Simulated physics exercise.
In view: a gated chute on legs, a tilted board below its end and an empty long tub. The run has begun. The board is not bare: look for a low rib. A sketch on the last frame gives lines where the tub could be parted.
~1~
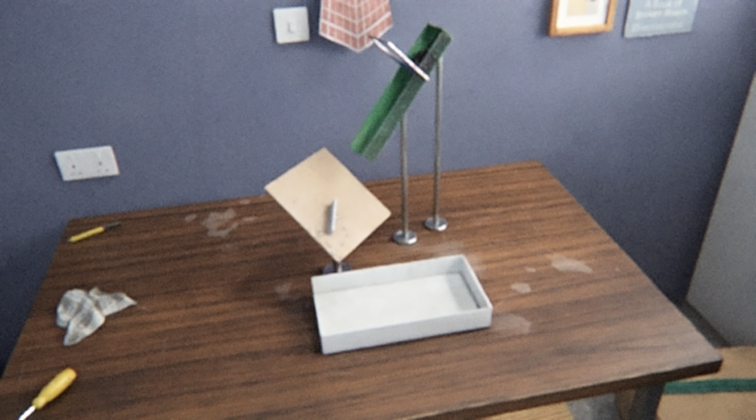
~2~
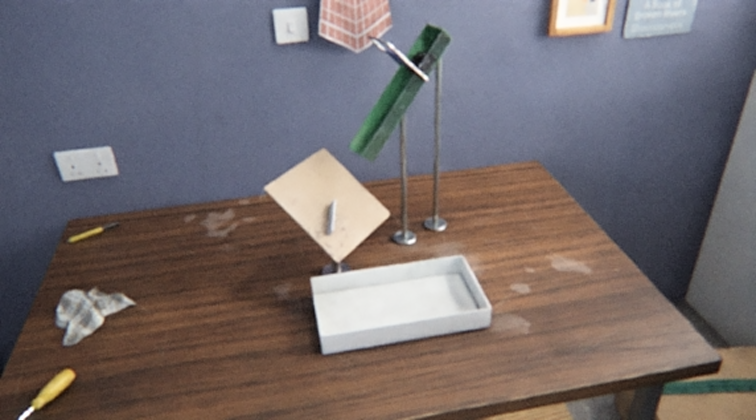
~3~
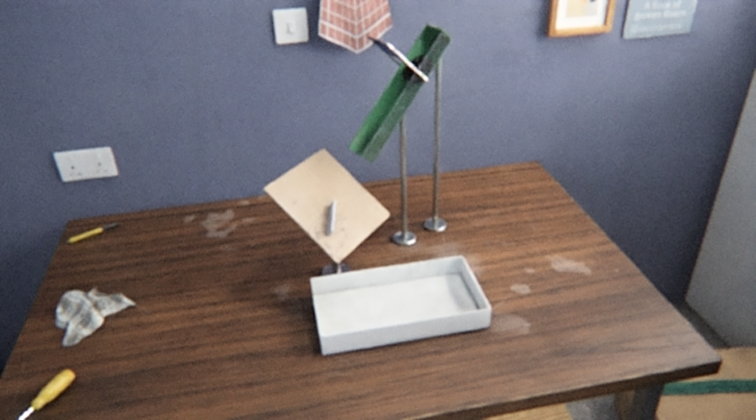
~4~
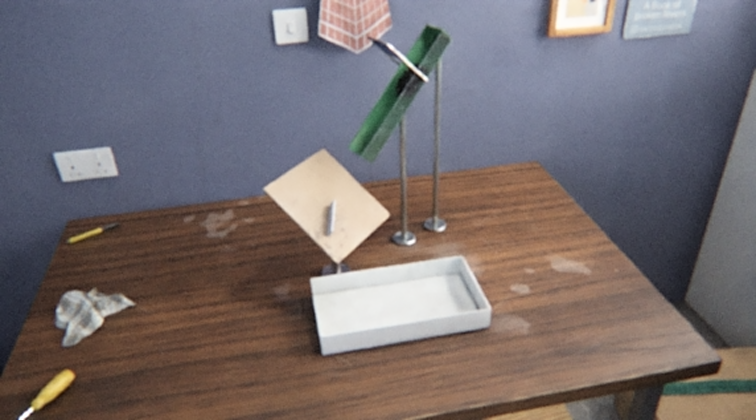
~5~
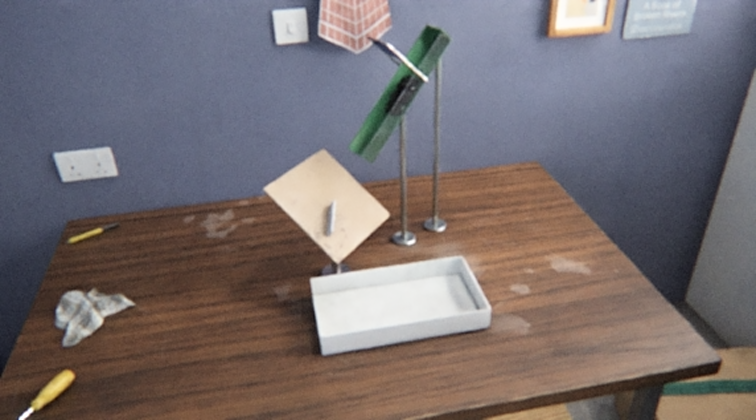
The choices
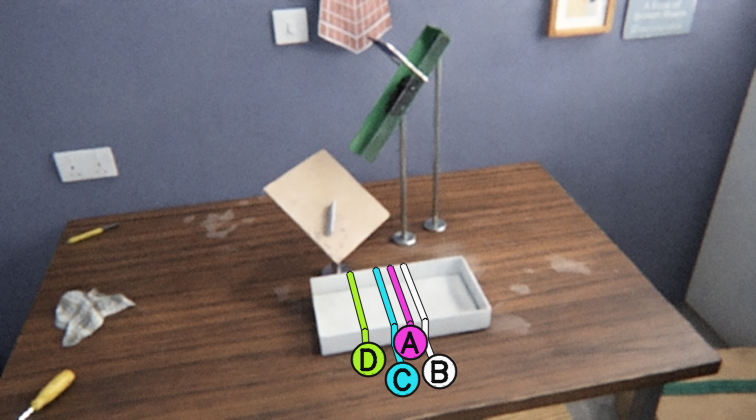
A green chute stands over a tilted board and white tub as dark beans slide partway down it.
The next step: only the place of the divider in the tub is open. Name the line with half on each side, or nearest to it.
The answer is line C.
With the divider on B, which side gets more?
The left side.
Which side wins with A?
The left side.
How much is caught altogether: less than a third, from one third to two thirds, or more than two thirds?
It is more than two thirds.
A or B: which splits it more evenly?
That is line A.
On the marked copy, line A crosses the front rim at (410, 322); line B crosses the front rim at (424, 320); line C crosses the front rim at (394, 325); line D crosses the front rim at (364, 330).
With A, of what is caught, most on the left of the divider, a small part on the right.
With B, of what is caught, nearly all on the left of the divider, a stray few on the right.
With C, of what is caught, about half on the left of the divider, about half on the right.
With D, of what is caught, a small part on the left of the divider, nearly all on the right.
